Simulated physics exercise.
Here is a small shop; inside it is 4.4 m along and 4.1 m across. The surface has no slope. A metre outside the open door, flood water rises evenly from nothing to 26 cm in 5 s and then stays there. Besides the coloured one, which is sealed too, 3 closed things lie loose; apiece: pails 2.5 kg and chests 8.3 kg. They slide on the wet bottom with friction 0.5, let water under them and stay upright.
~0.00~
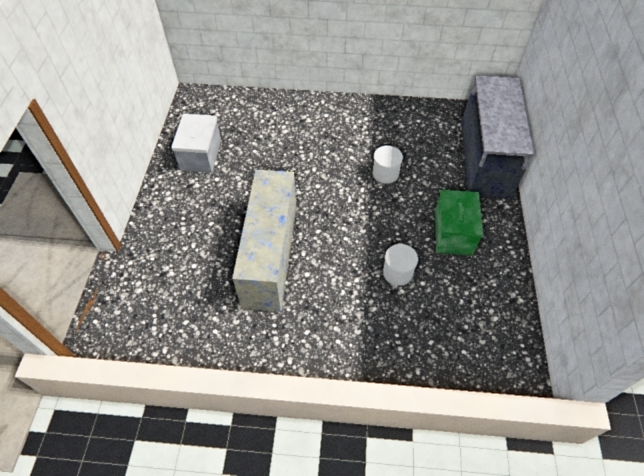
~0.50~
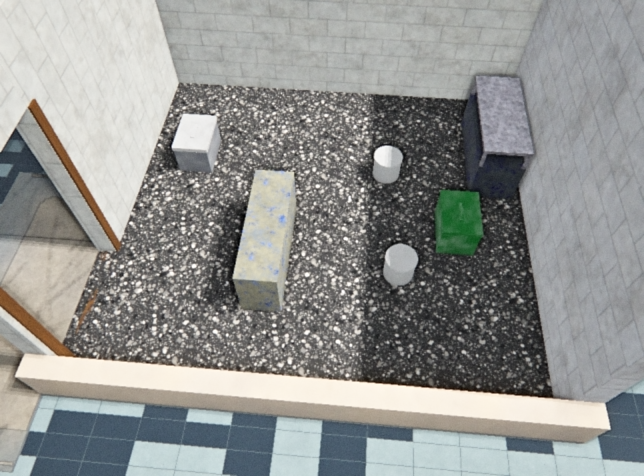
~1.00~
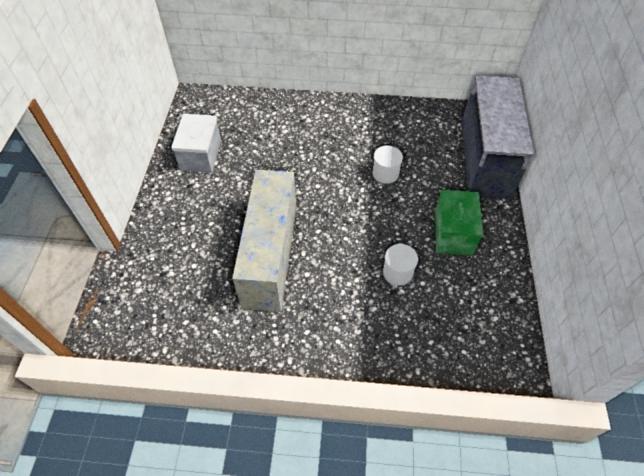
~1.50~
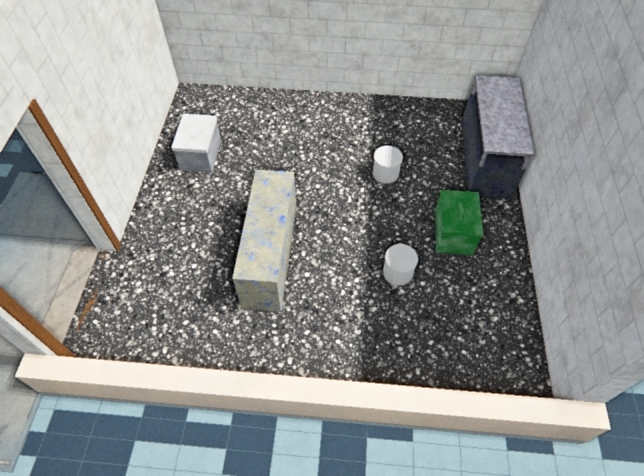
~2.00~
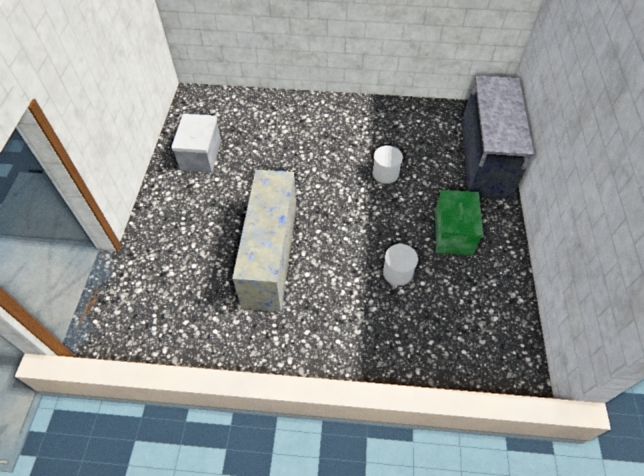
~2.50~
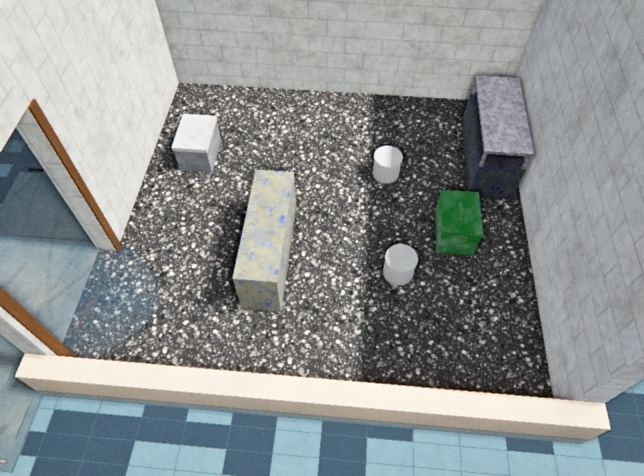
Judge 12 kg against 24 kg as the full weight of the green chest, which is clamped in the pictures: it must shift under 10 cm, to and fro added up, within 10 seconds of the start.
For it, neither weight holds it.
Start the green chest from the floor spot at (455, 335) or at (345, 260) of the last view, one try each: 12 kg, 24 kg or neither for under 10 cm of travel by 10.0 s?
In that order: Neither holds; either load holds.
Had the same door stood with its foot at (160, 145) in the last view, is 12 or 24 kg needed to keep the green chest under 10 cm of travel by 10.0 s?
In that case neither load is enough.
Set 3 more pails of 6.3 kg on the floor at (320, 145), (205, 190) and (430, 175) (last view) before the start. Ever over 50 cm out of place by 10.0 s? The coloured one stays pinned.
In that order: Under, short of it, under.
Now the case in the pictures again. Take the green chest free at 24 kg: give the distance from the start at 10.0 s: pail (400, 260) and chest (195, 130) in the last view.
In turn: 150 cm, 40 cm.
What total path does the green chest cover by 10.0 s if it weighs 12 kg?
About 140 cm.
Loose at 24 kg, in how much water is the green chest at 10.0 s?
Roughly 8 cm.
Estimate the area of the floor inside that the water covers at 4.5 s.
Roughly 4.5 m2.
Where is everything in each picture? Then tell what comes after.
The first picture shows the green chest at (461, 212) rests on the ground; water covers 0.0 m2; 0 of 4 have shifted.
The second picture shows the green chest at (461, 212), on the bottom; 0.0 m2 under water; 0 of 4 have shifted.
The third picture shows the green chest at (461, 212) rests on the ground; water covers 0.0 m2; 0 of 4 have shifted.
The fourth picture shows the green chest at (461, 212), on the bottom; water covers 0.0 m2; 0 of 4 have shifted.
The fifth picture shows the green chest at (461, 212), on the bottom; water covers 0.0 m2; 0 of 4 have shifted.
The sixth picture shows the green chest at (461, 212), on the bottom; 0.5 m2 under water; 0 of 4 have shifted.
After 3.5 s the green chest would be 0 cm from its start with 12 kg and 0 cm from its start with 24 kg; 0 cm of water round it then.
After 4.5 s the green chest would be 0 cm from its start with 12 kg and 0 cm from its start with 24 kg; 0 cm of water round it then.
After 7.0 s the green chest would be 0 cm from its start with 12 kg and 0 cm from its start with 24 kg; 1 cm of water round it then.
After 10.0 s the green chest would be 145 cm from its start with 12 kg and 55 cm from its start with 24 kg; 8 cm of water round it then.
